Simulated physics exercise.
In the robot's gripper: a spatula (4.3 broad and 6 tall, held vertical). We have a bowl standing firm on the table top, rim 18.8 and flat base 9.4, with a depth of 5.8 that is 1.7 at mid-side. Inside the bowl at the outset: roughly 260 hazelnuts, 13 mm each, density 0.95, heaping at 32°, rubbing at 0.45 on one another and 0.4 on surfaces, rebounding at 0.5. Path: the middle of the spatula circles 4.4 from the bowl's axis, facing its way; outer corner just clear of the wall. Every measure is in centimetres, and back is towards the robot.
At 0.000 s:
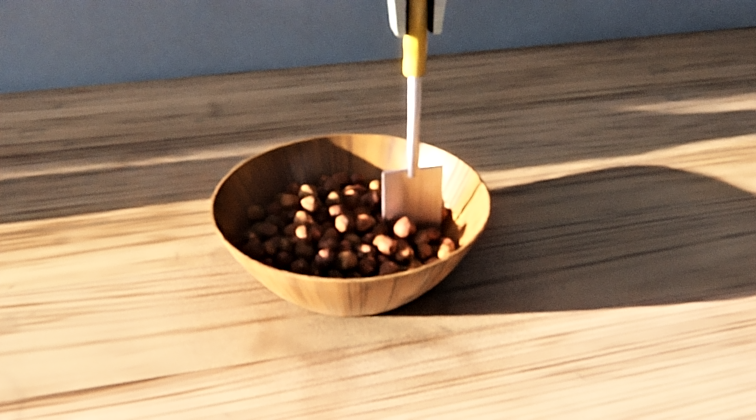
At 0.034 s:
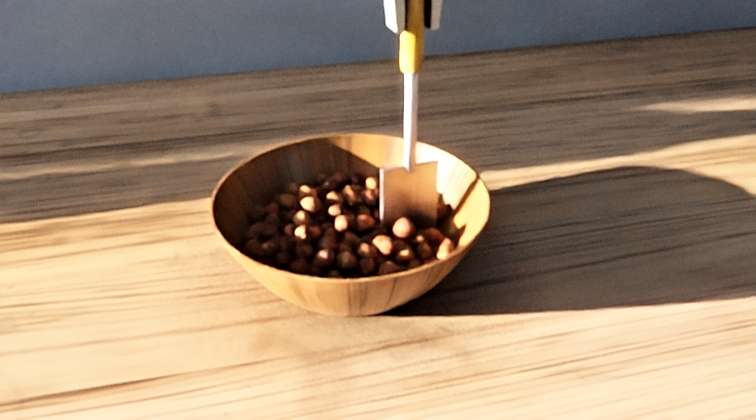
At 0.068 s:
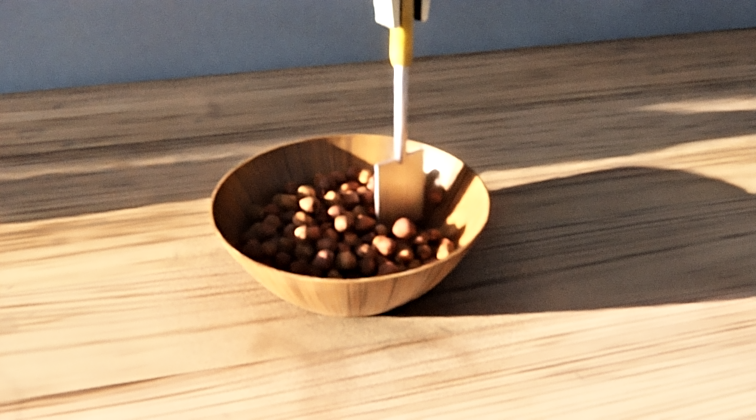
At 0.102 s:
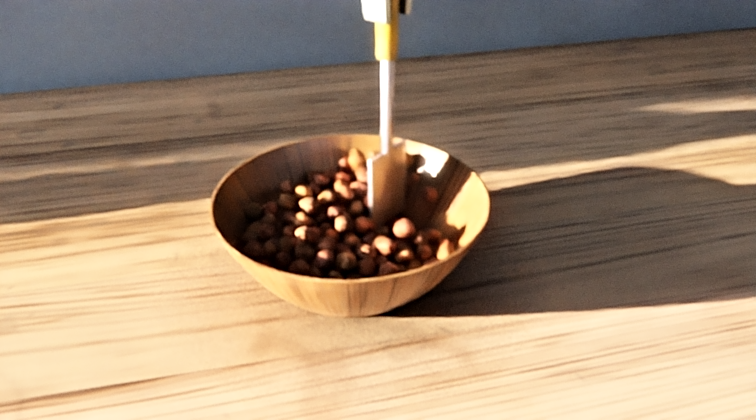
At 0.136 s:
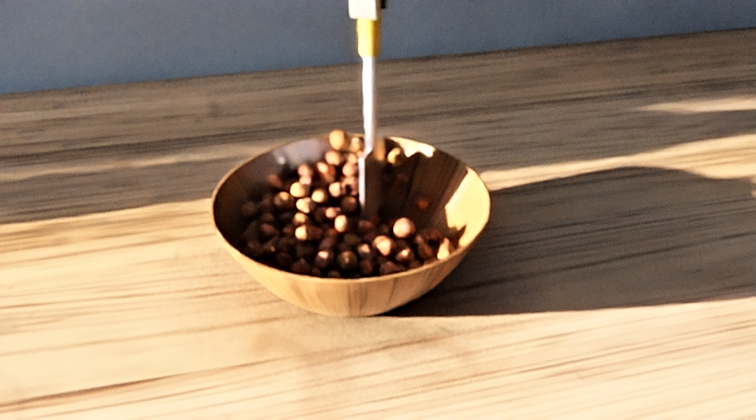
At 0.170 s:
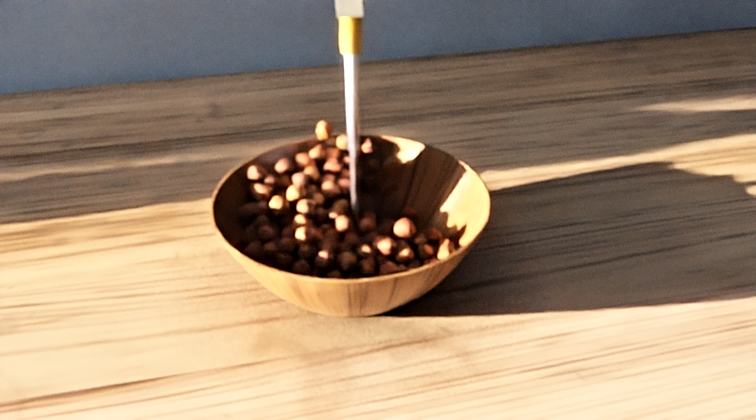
A wooden bowl of brown hazelnuts sits on a sunlit, wood-grained tabletop before a blue-grey wall, seen from slightly above by a still camera. A robot gripper at the top edge holds a pale, flat-bladed spatula with a yellow collar upright among the nuts, and a long shadow stretches right. The spatula sweeps leftward and back, turning edge-on, pushing nuts into a heap at the back rim.
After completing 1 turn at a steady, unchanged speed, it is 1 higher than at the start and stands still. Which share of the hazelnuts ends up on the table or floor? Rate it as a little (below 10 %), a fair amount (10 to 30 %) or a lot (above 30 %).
A fair amount.
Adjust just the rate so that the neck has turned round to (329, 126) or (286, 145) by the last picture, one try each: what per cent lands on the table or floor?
Near 25 in a hundred for the first and near 45 in a hundred for the second.
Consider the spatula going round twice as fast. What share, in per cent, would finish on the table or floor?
Then roughly 40 per cent.
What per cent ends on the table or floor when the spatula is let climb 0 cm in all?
That works out to some 15 per cent.
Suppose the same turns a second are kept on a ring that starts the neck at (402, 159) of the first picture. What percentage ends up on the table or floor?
About 10 percent ends up on the table or floor.
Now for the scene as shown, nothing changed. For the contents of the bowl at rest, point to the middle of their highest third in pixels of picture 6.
Near (403, 196).
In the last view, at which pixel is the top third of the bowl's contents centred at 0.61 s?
Near (428, 230).
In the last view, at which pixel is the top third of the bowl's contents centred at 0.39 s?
I'd point to somewhere close to (283, 243).
By 0.39 s, 185° round, highest piece 8 above the table; 248 in the bowl, 6 on the table or floor, 7 in flight or on the tool.
By 0.61 s, 295° round, highest piece 8 above the table; 233 in the bowl, 23 on the table or floor, 5 in flight or on the tool.
By 0.91 s, 0° round, highest piece 6 above the table; 224 in the bowl, 37 on the table or floor.
By 1.61 s, 0° round, highest piece 6 above the table; 224 in the bowl, 37 on the table or floor.
Final count, 224 in the bowl, 37 on the table or floor. That is 14 % on the table or floor.
